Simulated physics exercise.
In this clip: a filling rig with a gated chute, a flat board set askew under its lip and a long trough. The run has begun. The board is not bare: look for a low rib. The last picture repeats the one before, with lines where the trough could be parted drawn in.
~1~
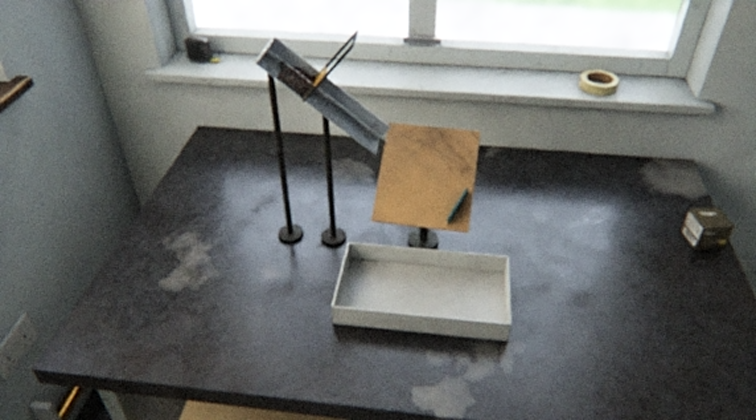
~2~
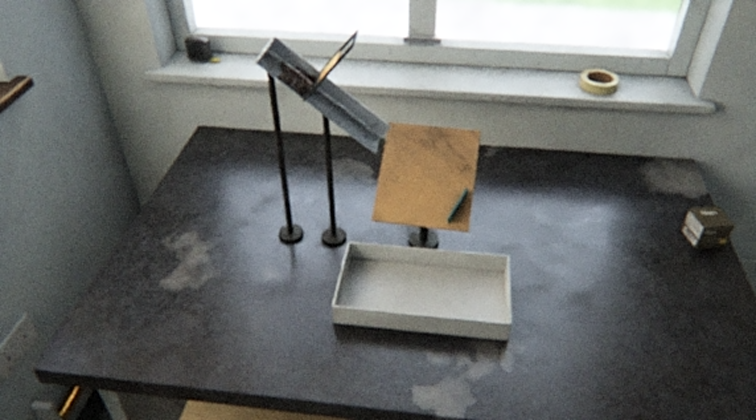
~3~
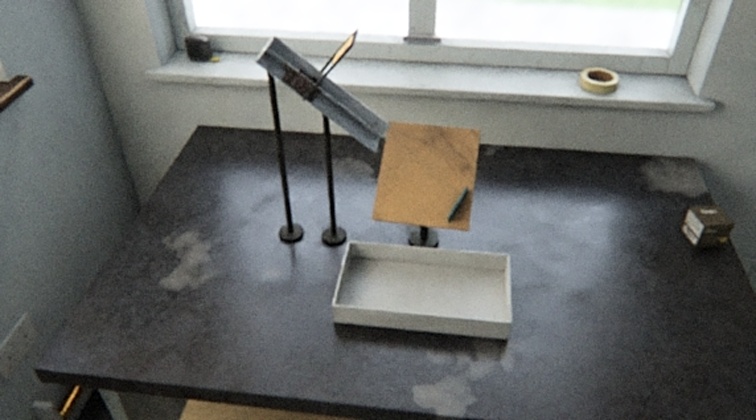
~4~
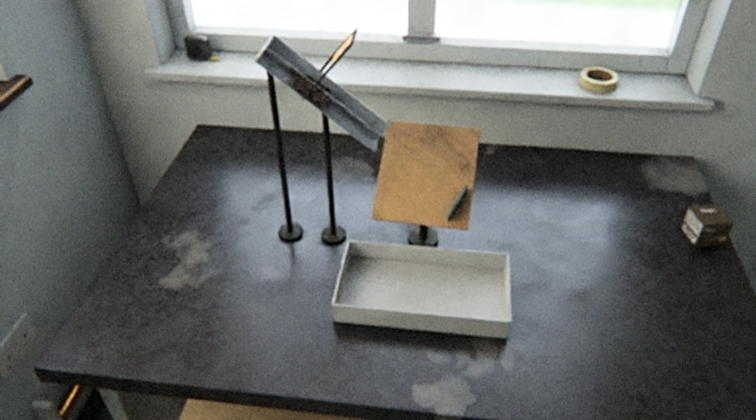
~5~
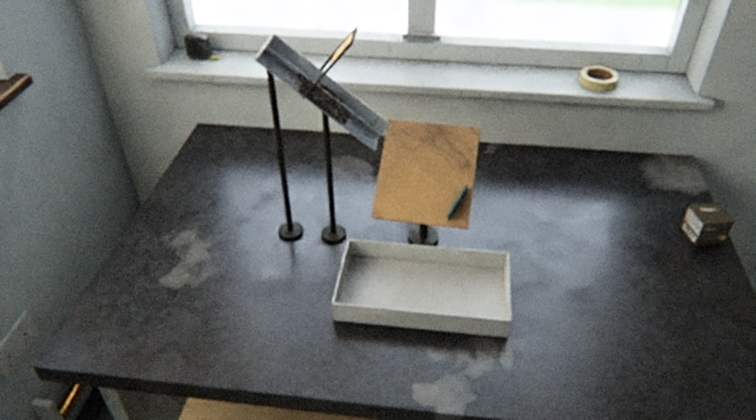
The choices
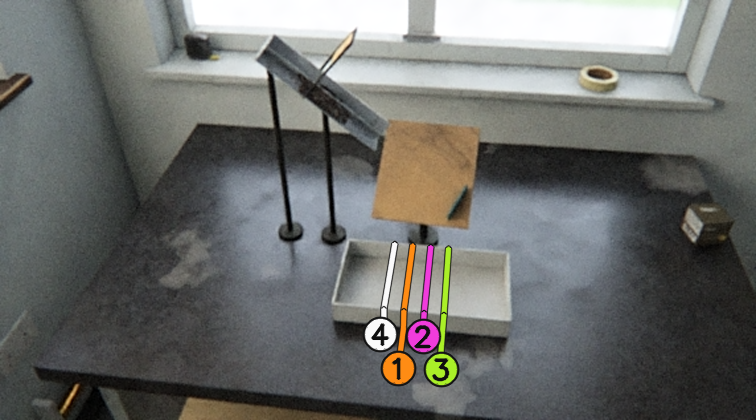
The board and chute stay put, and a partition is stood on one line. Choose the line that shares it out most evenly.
Go for 2.
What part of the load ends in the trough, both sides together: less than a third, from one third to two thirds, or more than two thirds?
About that: More than two thirds.
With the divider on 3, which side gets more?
The left side.
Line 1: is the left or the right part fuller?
More lands on the right.
On the marked copy, line 1 crosses the front rim at (404, 310); line 2 crosses the front rim at (424, 312); line 3 crosses the front rim at (443, 314); line 4 crosses the front rim at (383, 308).
For line 1, of what is caught, a small part on the left of the divider, most on the right.
For line 2, of what is caught, about half on the left of the divider, about half on the right.
For line 3, of what is caught, nearly all on the left of the divider, a small part on the right.
For line 4, of what is caught, none on the left of the divider, all on the right.
